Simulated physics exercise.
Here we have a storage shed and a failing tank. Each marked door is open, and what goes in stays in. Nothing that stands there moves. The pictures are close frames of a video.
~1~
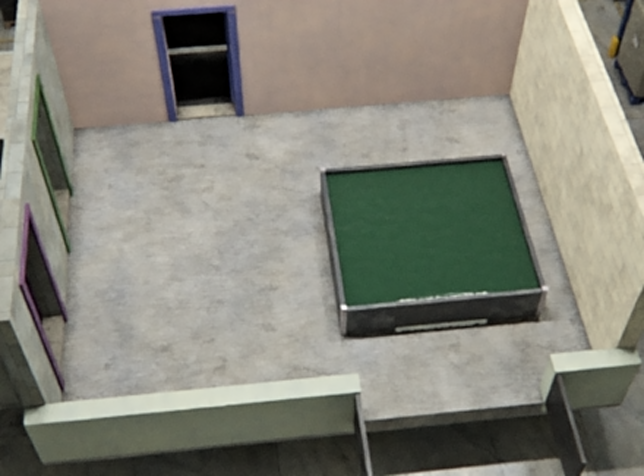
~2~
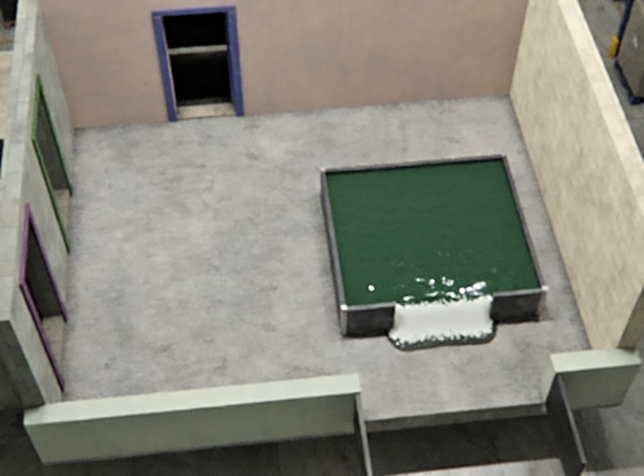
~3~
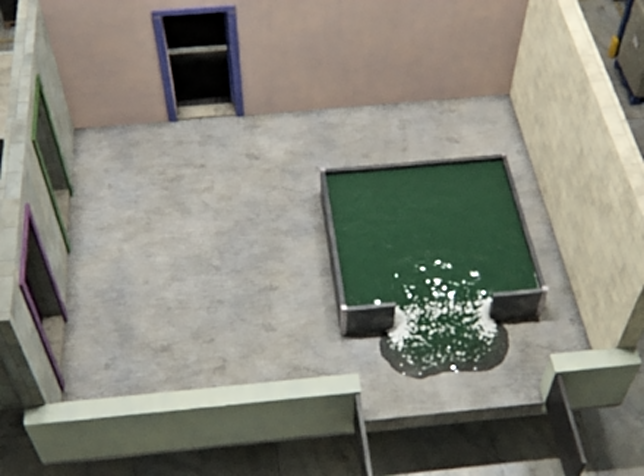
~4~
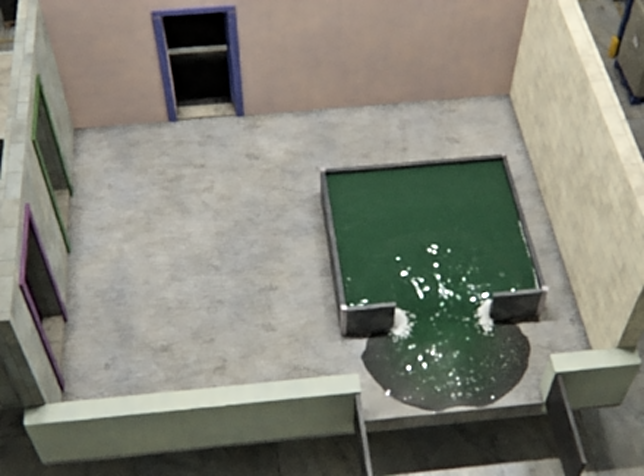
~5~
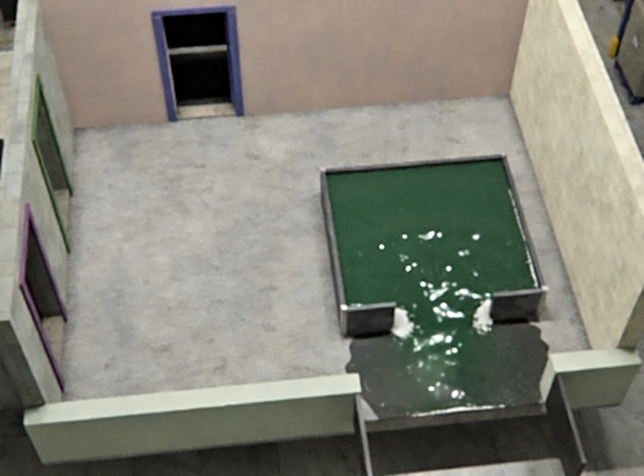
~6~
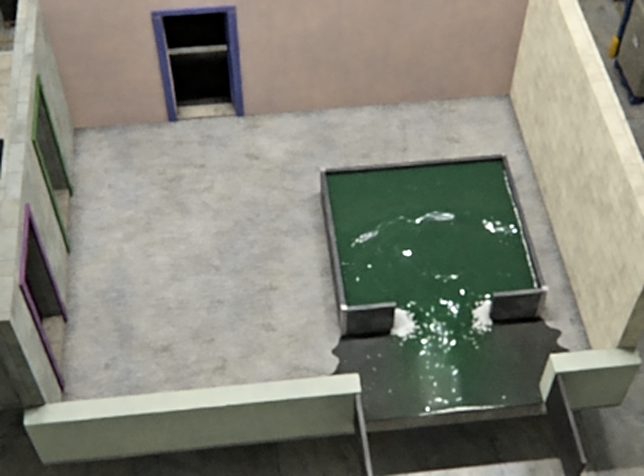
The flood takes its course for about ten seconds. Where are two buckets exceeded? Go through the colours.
In the end: The purple door stays under that; the green door stays under that; the blue door stays under that.
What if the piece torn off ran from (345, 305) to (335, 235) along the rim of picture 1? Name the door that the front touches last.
The door marked blue.
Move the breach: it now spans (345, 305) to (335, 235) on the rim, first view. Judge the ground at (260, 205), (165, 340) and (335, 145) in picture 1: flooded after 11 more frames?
In that order: Dry, awash, free of water.
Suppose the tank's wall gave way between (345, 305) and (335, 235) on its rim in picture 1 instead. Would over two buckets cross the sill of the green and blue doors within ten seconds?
My reading: The green door lets less in; the blue door is over.
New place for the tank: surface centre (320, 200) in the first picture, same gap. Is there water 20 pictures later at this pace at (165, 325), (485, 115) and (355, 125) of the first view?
As listed: Covered, not flooded, free of water.
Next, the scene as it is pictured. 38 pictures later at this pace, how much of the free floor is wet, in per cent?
I make it 20 per cent.
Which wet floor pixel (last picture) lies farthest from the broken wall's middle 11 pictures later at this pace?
Close to (255, 413).
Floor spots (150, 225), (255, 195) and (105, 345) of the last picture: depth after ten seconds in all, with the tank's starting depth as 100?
About 0, 0 and 2 per cent.
A moment on, water covers 10 % of the floor; the purple door not reached, the green door not reached, the blue door not reached.
Next, water covers 10 % of the floor; the purple door not reached, the green door not reached, the blue door not reached.
Then, water covers 15 % of the floor; the purple door not reached, the green door not reached, the blue door not reached.
Later, water covers 20 % of the floor; the purple door not reached, the green door not reached, the blue door not reached.
In the end, water covers 20 % of the floor; the purple door wet at the sill, nothing in, the green door not reached, the blue door not reached.
